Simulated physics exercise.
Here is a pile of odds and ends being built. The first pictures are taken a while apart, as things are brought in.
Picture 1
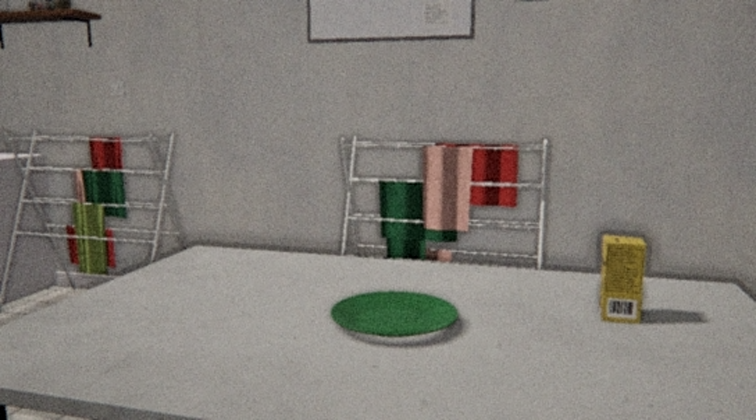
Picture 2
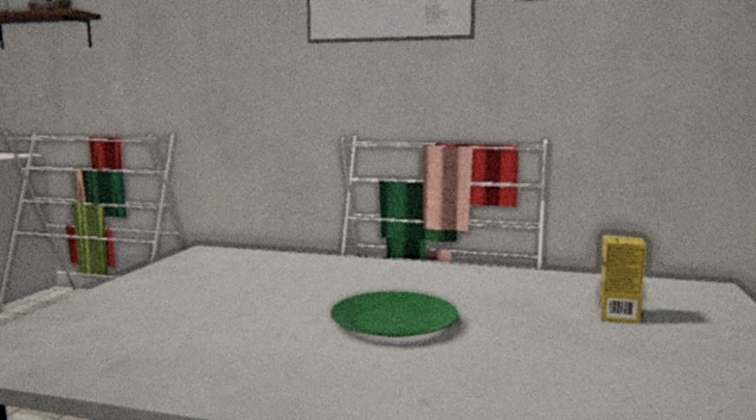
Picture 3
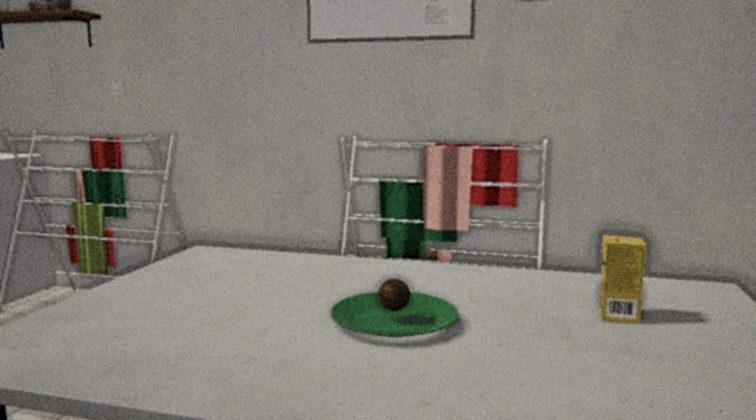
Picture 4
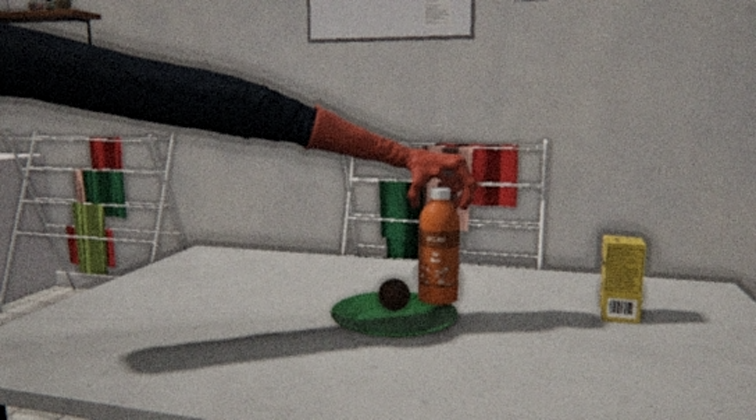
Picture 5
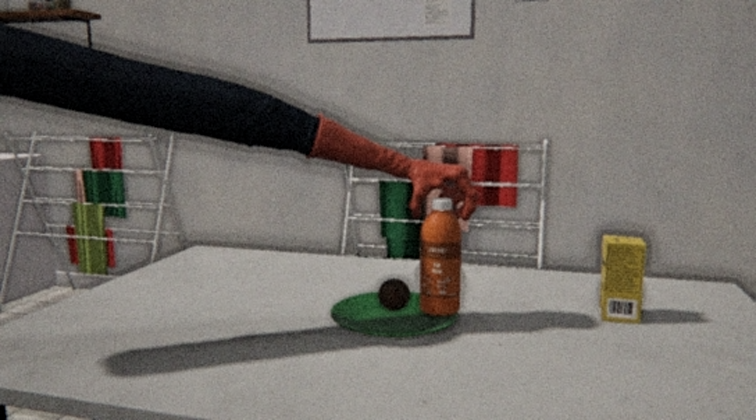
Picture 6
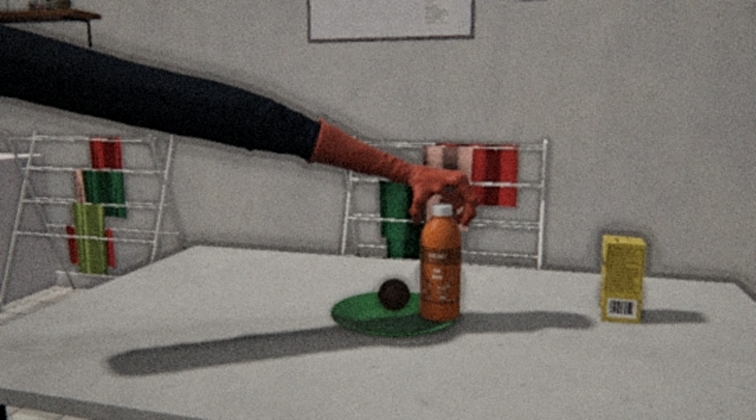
In the video, a green plate and a yellow carton sit on a table, and a brown ball appears on the plate. Then a hand reaching in from the left lowers an orange bottle onto the plate's right side.
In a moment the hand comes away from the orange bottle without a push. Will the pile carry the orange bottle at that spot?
In the end the pile keeps its balance.
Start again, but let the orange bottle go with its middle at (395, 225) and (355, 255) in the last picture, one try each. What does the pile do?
First try: It comes apart; second try: It keeps its balance.
Then, 0.50 s later than the last frame, all is still.
Then, 1.30 s later than the last frame, orange bottle resting near (441, 261).
When it is over, all 4 as before. End places, in pixels of the last picture, orange bottle near (441, 261). The pile stays up.
